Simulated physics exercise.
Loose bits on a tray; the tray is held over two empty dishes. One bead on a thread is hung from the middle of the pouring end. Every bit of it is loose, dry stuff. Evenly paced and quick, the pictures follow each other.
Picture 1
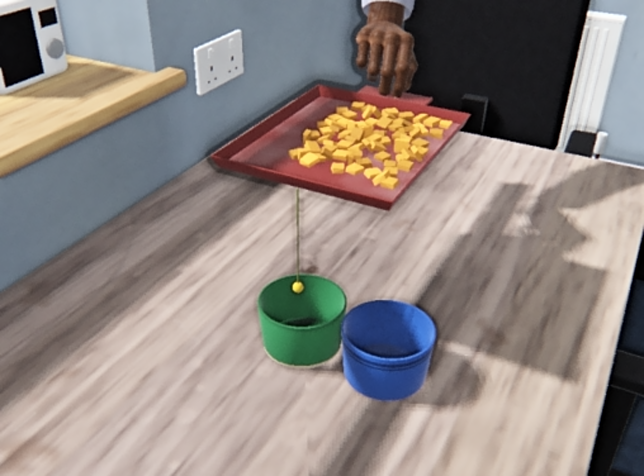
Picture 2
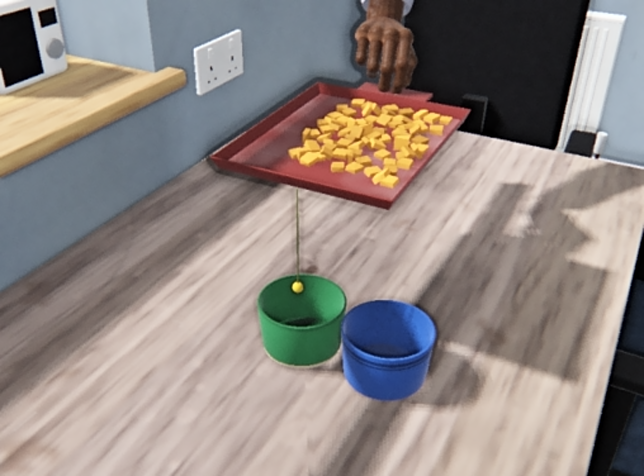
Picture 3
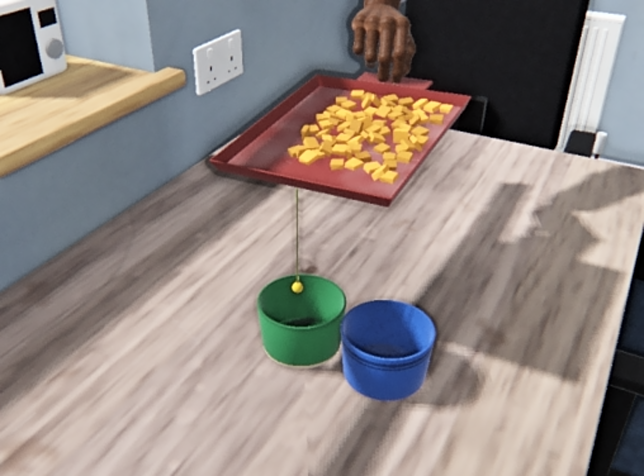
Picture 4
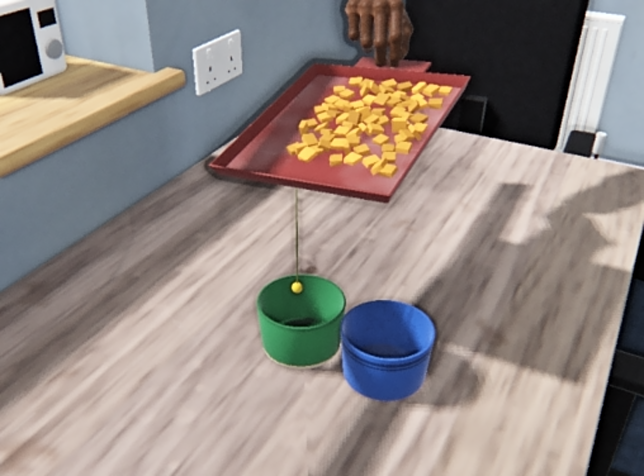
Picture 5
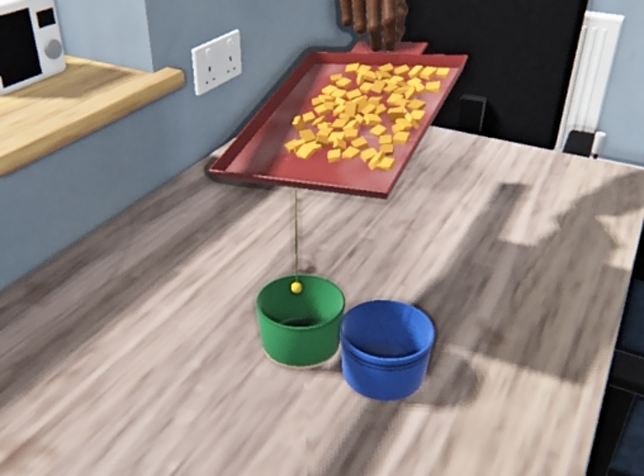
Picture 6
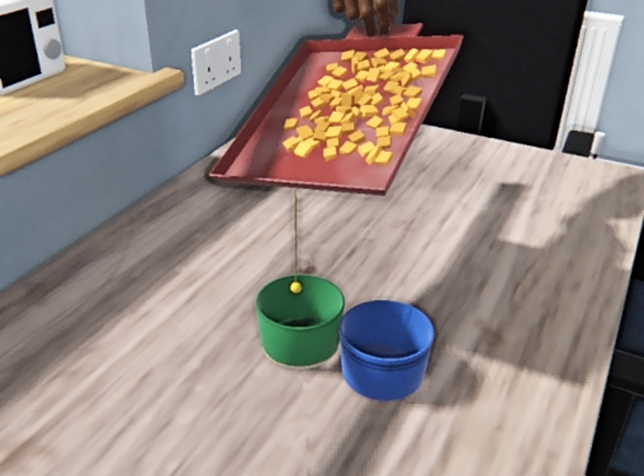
In a room with blue-grey walls, a pale wood-grain tabletop is seen from above at an angle by a still camera. A hand at the far side holds a red tray of small yellow-orange pieces above a green dish on the left and a blue one on the right, with a yellow bead hanging on a thread. The hand raises the tray's far end, steepening its slope toward the viewer, while the bead barely moves.
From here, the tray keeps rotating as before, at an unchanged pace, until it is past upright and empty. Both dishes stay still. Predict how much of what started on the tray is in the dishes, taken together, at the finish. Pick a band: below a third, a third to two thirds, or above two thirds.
Taken together, the dishes hold below a third.
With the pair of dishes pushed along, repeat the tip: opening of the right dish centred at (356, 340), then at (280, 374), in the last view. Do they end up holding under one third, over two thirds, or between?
The two tries give, in order: Under a third; less than a third.
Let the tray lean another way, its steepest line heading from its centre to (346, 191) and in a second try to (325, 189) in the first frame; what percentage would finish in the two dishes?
Case one 70 %; case two 40 %.
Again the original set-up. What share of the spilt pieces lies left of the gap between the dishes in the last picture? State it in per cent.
Close to 100 per cent.
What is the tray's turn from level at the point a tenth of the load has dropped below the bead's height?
I'd say close to 75 degrees.
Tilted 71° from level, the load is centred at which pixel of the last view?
Roughly at (239, 187).
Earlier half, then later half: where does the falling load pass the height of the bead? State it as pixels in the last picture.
I'd place the first part at (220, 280) and the rest at (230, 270).
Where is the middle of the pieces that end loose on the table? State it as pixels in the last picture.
Centre, final frame: Roughly (202, 337).
Just after the last frame, tray tipped steeply; roughly two thirds on the tray; roughly a third in the air.
A moment on, tray tipped past a quarter turn; just a few in the left dish; almost all outside both.
Further on, tray tipped past a quarter turn; just a few in the left dish; almost all outside both.
When it is over, tray tipped past a quarter turn; not one in the right dish; just a few in the left dish; almost all outside both.
